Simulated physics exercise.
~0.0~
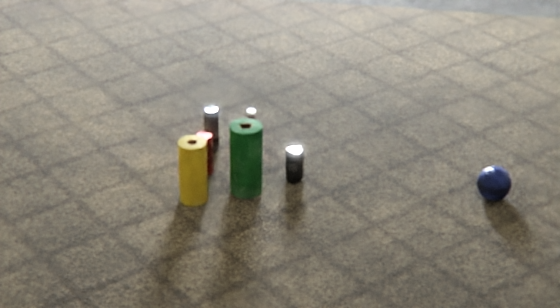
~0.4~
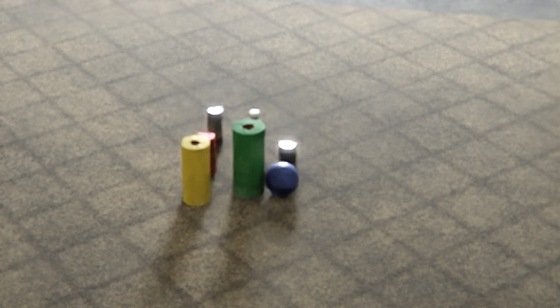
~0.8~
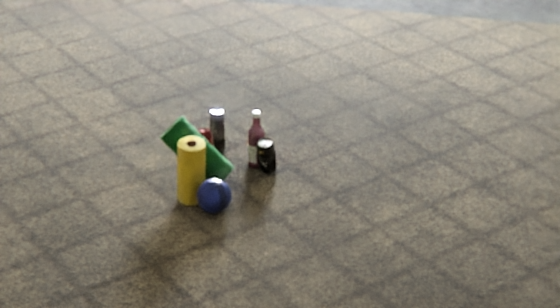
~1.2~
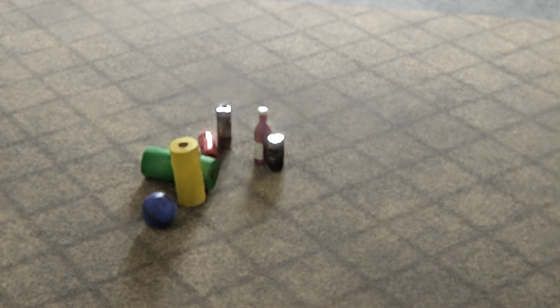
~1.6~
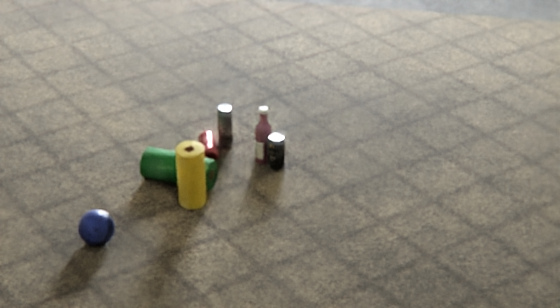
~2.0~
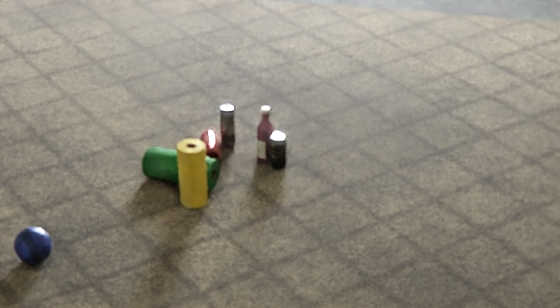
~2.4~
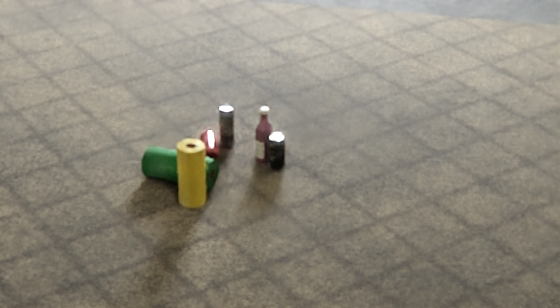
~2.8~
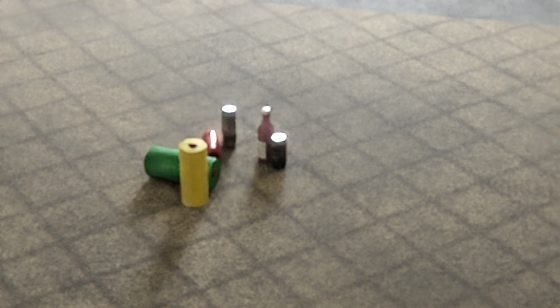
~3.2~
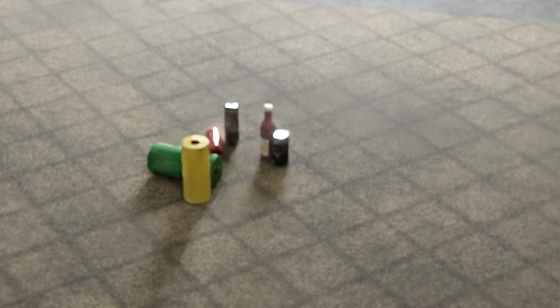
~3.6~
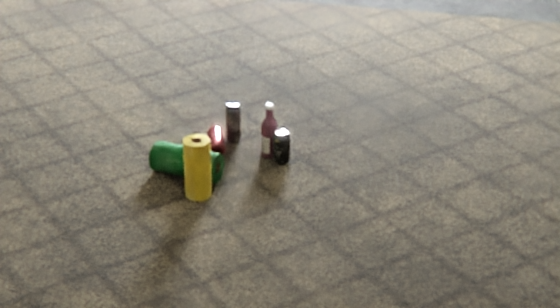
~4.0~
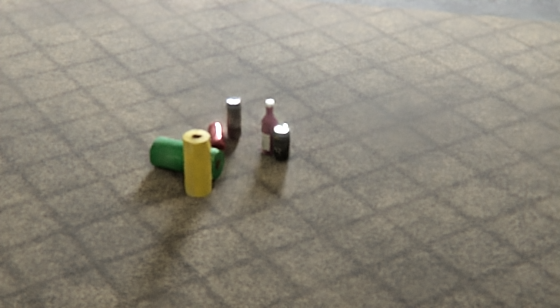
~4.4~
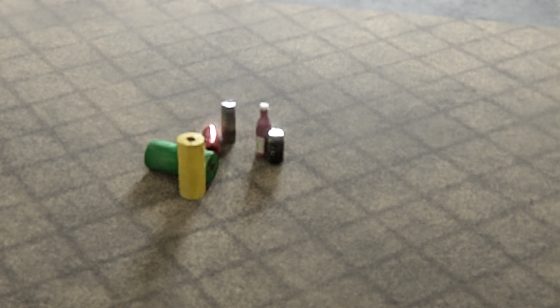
A patterned, tile-like floor is seen from above at an angle, the view drifting slightly. Upright yellow and green rolls stand left of centre, with a red can, a grey can and a pink bottle behind them, a black can to their right, and a blue ball far right. The ball rolls left into the group, and the green roll tips over while the red can topples and the black can shifts slightly. The ball passes in front of the yellow roll and leaves at the lower left. The green roll and red can stay lying down, the others upright.
